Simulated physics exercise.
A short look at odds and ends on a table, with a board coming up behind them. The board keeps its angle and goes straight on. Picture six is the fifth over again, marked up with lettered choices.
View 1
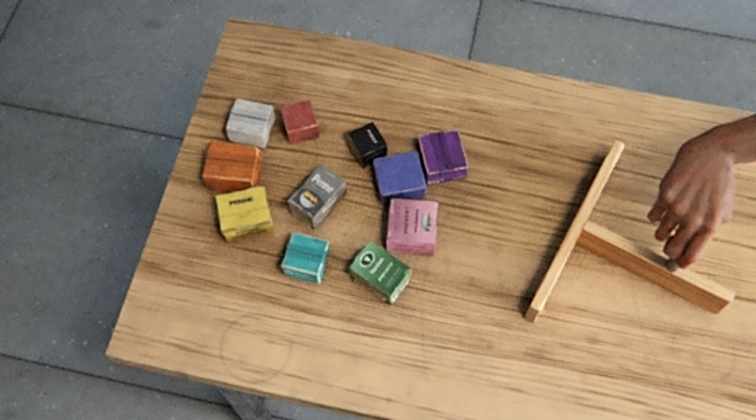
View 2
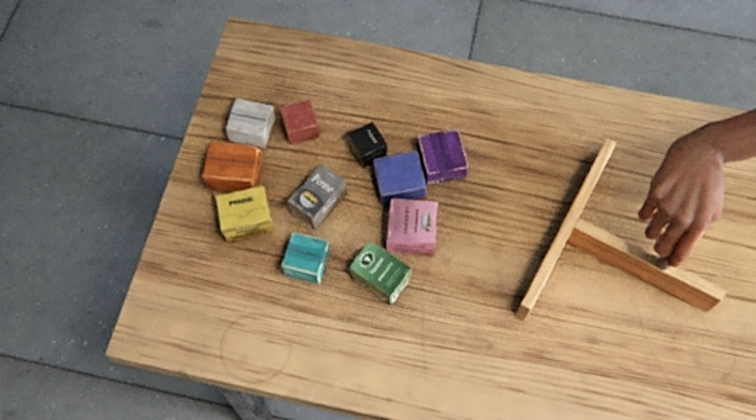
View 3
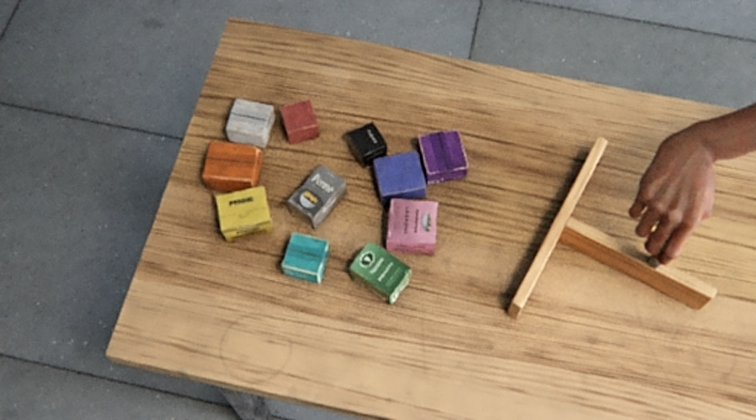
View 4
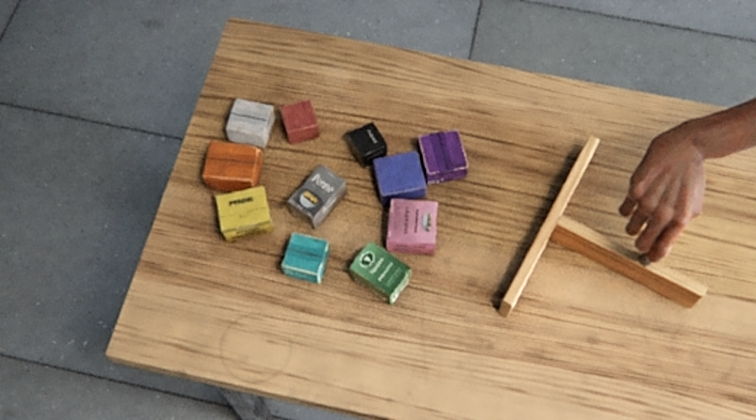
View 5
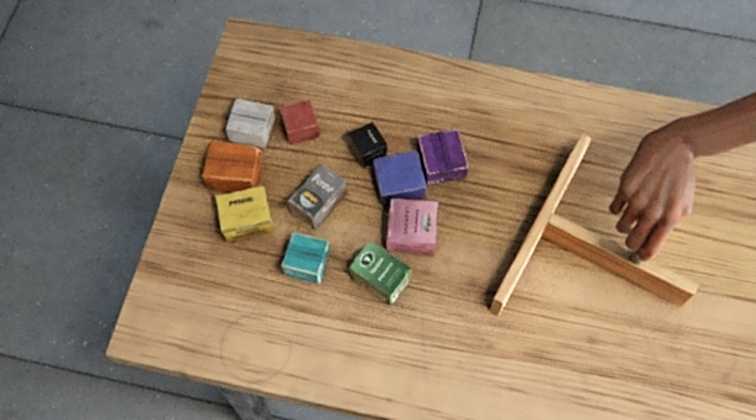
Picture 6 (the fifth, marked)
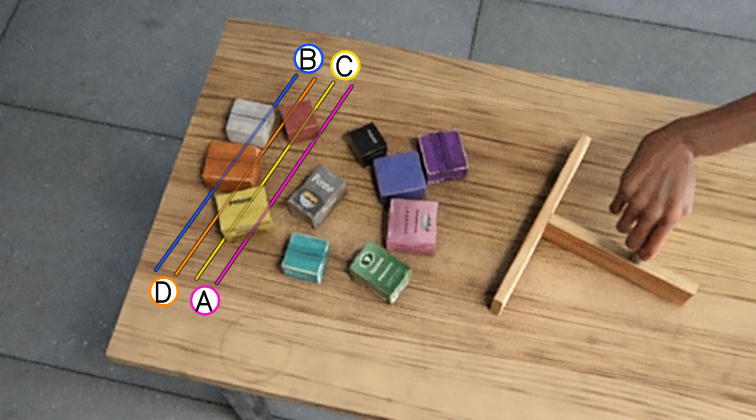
On a wooden table, a hand slides a T-shaped wooden board slowly left toward a scatter of colourful small boxes lying still.
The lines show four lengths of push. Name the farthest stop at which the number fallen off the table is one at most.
The farthest such stop is A.
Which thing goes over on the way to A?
The yellow packet goes over.
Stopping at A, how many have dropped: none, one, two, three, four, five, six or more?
By then, one.
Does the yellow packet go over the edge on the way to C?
Yes.
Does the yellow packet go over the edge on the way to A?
Yes.
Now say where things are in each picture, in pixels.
In the first frame, grey packet (318, 197); blue block (399, 178); green packet (380, 273).
In the second frame, board (571, 220); red block (300, 122).
In the third frame, board (562, 218); pink packet (412, 227).
In the fourth frame, board (553, 216); white box (251, 123).
In the fifth frame, board (545, 214); orange box (233, 167); black packet (368, 145); grey packet (318, 197).
On the copy, A at (288, 179); B at (230, 167); C at (268, 175); D at (249, 171).
On A. First, board (449, 196); purple box (438, 154); green packet (374, 271).
Then, board (358, 178); yellow packet (211, 199); turquoise box (240, 239).
Finally, board (289, 164); yellow packet over the edge; orange box (188, 144); one fallen.
By contrast, B drops five; C drops three; D drops four.
